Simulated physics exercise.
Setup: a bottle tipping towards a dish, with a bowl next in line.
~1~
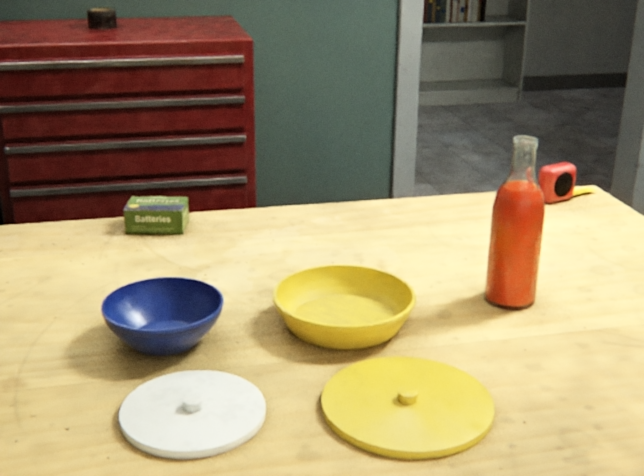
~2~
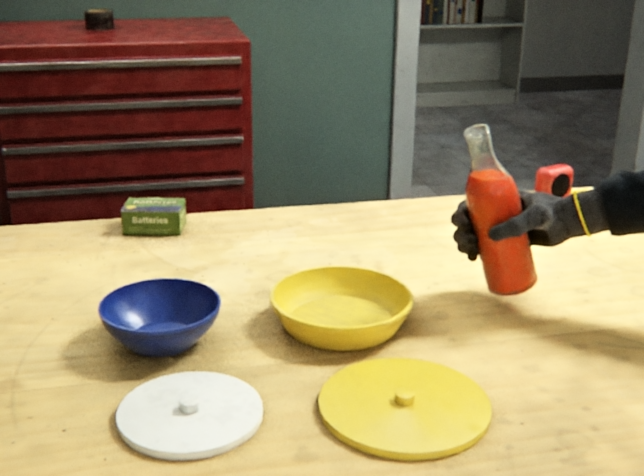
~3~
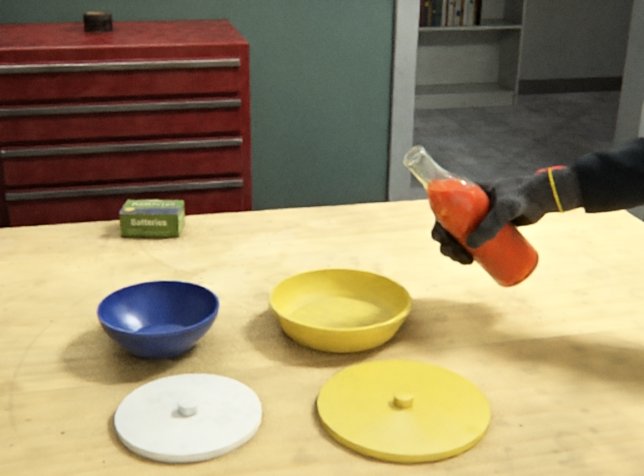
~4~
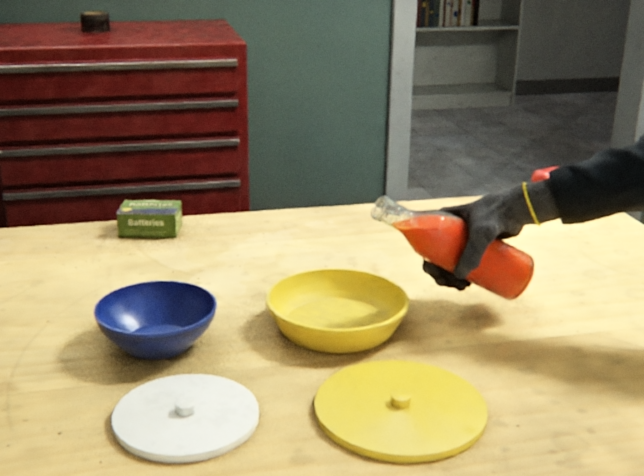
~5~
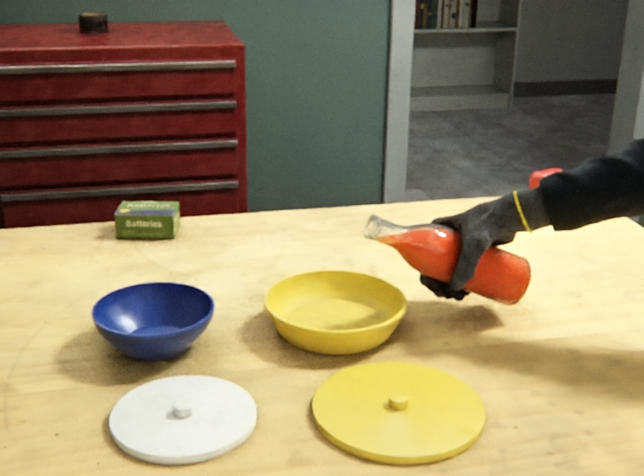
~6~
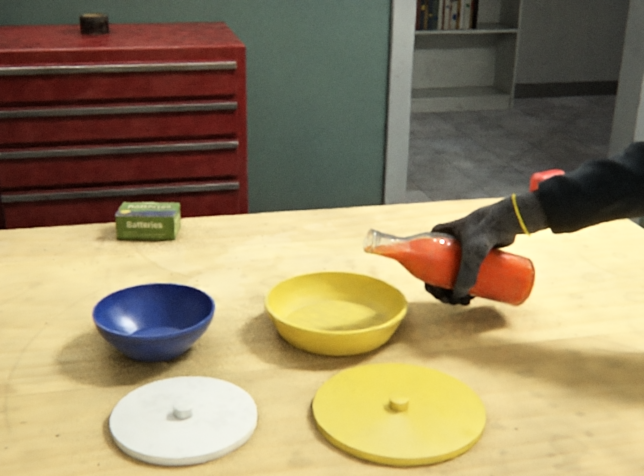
The clip opens on a wooden table with a blue bowl, a yellow dish, two lids, a battery box and a bottle of red liquid. A gloved hand lifts the bottle from the right and tilts it leftward toward the dish. It then holds the bottle steeply tilted, with no liquid leaving it.
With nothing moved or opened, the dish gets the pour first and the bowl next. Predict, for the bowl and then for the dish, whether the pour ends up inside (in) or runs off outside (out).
In order: The bowl receives it, the dish receives it.
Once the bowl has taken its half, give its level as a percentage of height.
Around 60 in a hundred.
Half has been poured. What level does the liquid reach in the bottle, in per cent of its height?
I'd guess around 35 in a hundred.
A moment on, the tomato juice goes into the dish.
Further on, the tomato juice goes into the bowl.
When it is over, the dish has its share inside; the bowl has its share inside.
